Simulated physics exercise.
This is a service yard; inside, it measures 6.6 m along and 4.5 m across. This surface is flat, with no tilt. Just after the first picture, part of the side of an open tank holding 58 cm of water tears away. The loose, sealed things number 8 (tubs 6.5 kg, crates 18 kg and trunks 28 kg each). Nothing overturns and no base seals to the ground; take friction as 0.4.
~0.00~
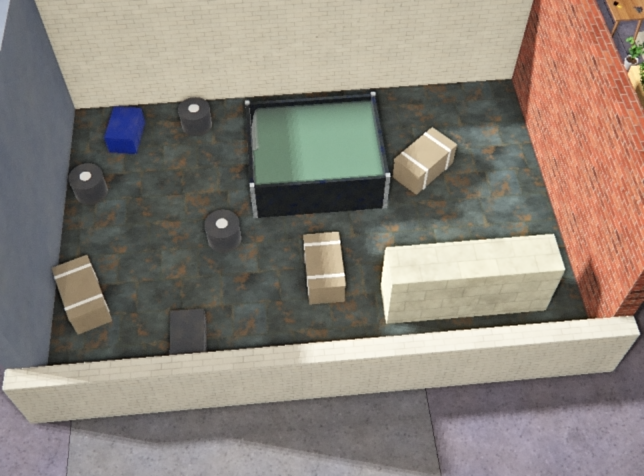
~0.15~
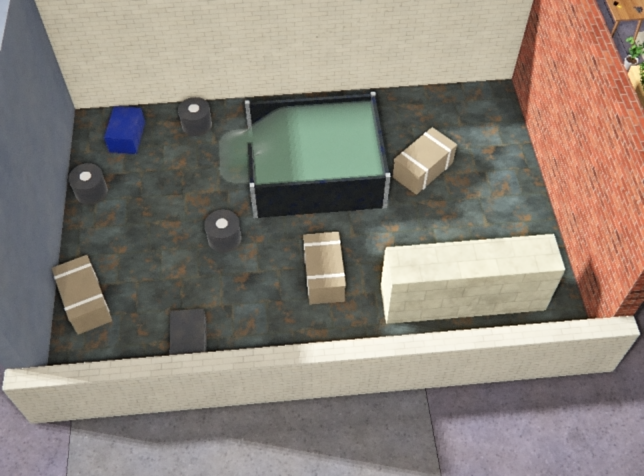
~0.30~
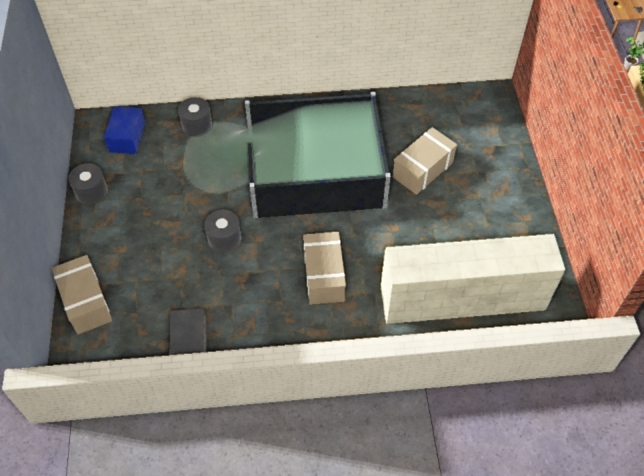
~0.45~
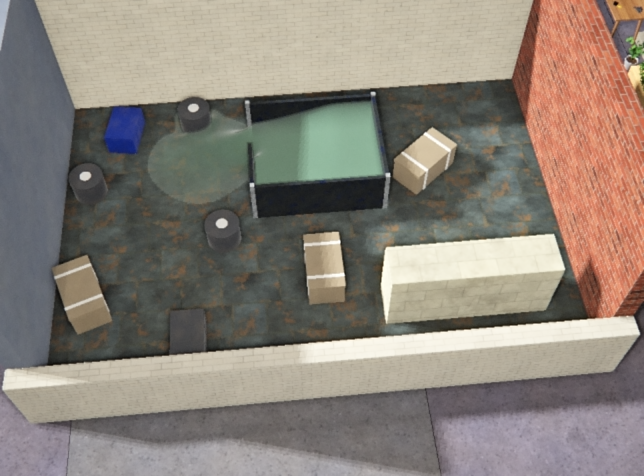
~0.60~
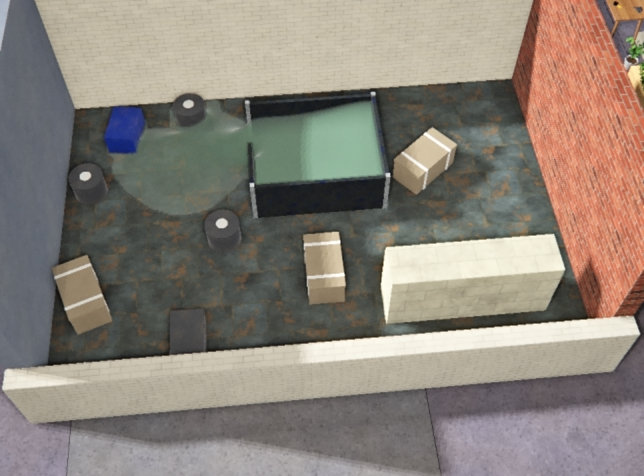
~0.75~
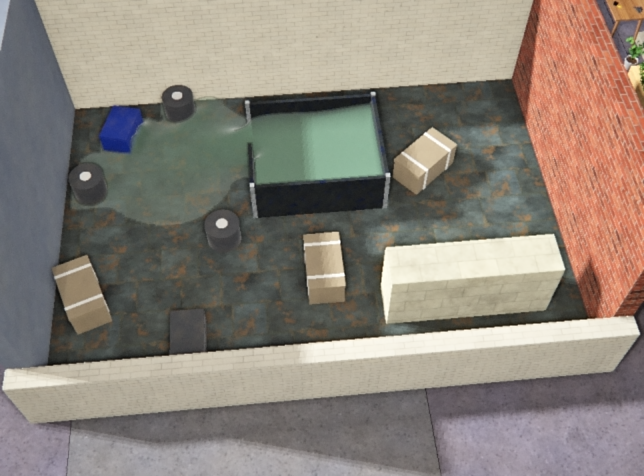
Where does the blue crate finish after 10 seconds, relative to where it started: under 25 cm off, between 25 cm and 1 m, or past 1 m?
The blue crate finishes past 1 m off.
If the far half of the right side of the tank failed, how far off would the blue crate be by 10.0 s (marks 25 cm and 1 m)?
Result: Blue crate essentially stationary.
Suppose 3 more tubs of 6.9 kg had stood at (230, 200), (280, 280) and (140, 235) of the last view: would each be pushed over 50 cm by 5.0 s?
In turn: Short of it, less, over.
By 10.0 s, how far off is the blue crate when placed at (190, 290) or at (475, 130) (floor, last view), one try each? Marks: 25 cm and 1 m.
Well, the first time it covers a big distance, and the second time it keeps still.
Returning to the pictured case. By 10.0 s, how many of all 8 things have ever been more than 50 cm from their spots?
Answer: 7.
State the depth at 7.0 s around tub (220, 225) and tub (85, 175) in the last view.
First roughly 4 cm, second roughly 10 cm.
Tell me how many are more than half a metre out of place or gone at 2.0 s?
I make it 3.
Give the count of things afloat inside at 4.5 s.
Count: 3.
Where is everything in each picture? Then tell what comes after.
The first picture shows the blue crate at (123, 123) rests on the ground; water covers 2.4 m2; 0 of 8 have shifted.
The second picture shows the blue crate at (123, 123) rests on the ground; water covers 2.8 m2; 0 of 8 have shifted.
The third picture shows the blue crate at (123, 123) rests on the ground; water covers 3.4 m2; 0 of 8 have shifted.
The fourth picture shows the blue crate at (123, 123), on the bottom; water covers 4.2 m2; 0 of 8 have shifted.
The fifth picture shows the blue crate at (123, 123), on the bottom; water covers 5.0 m2; 1 of 8 have shifted.
The sixth picture shows the blue crate at (120, 122), on the bottom, 5 cm from its start; water covers 5.9 m2; 1 of 8 have shifted.
After 2.0 s the blue crate is near (83, 103), 0.5 m from its start, afloat; 3 afloat.
After 4.5 s the blue crate is near (135, 235), 2.0 m from its start, afloat; 3 afloat.
After 7.0 s the blue crate is near (245, 270), 3.1 m from its start, afloat; 4 afloat.
After 10.0 s the blue crate is near (302, 215), 3.0 m from its start, afloat; 5 afloat.
